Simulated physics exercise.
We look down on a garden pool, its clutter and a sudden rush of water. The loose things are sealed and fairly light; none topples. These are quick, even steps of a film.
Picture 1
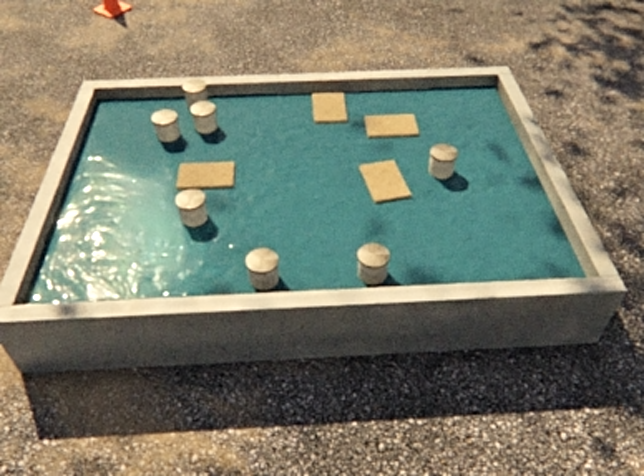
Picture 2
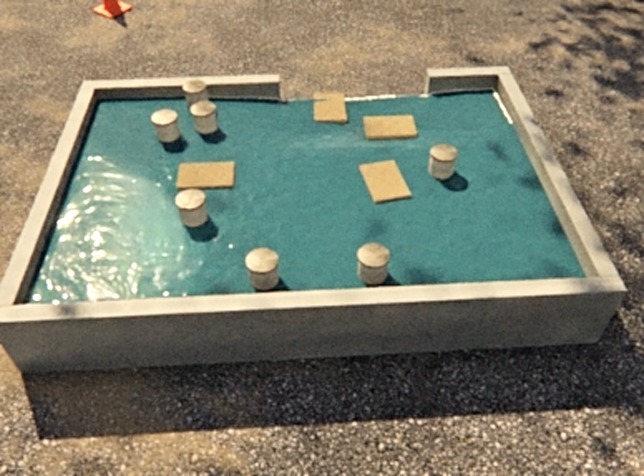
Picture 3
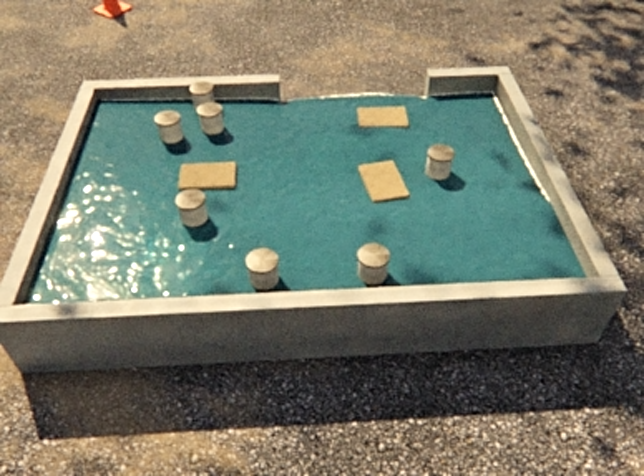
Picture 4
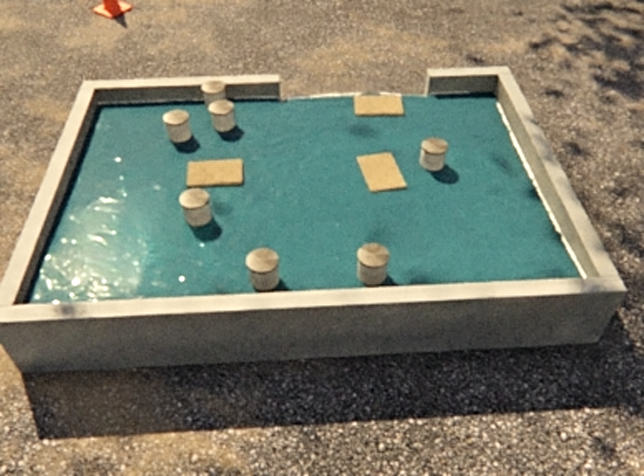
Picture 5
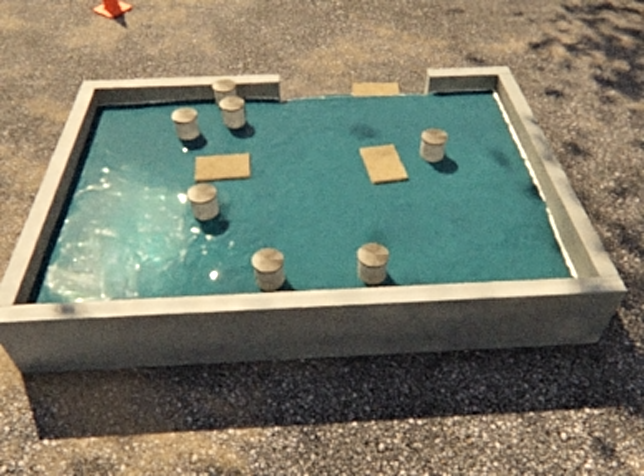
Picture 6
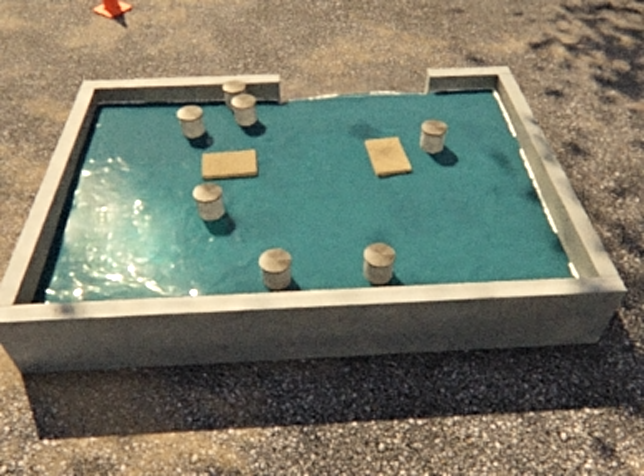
A gap opens in the pool's back wall and two floating mats drift out through it.
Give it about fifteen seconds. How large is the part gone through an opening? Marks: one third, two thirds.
It is at least two thirds.
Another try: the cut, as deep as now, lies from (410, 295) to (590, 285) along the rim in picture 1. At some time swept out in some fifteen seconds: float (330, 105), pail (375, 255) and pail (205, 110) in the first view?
One after the other: Inside, gone, still in.
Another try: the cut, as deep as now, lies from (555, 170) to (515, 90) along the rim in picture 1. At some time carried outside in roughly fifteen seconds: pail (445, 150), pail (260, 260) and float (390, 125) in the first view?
In turn: Yes, stays, gone.
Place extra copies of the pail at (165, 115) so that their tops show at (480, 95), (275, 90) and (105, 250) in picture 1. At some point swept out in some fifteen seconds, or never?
One after the other: Carried outside, through, no.
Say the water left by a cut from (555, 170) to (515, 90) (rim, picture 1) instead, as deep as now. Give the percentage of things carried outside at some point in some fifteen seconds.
Roughly 40 per cent.
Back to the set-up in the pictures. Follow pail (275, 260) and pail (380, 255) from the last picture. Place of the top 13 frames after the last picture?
At about (317, 256) and (409, 246).
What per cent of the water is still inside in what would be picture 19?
Near 62 in a hundred.
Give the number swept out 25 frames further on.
The number is 8.
A moment on, 2 of 11 are out; 9 afloat.
Next, 6 of 11 are out; 5 afloat.
Later, 8 of 11 are out; 3 afloat.
In the end, 8 of 11 are out; 3 afloat.
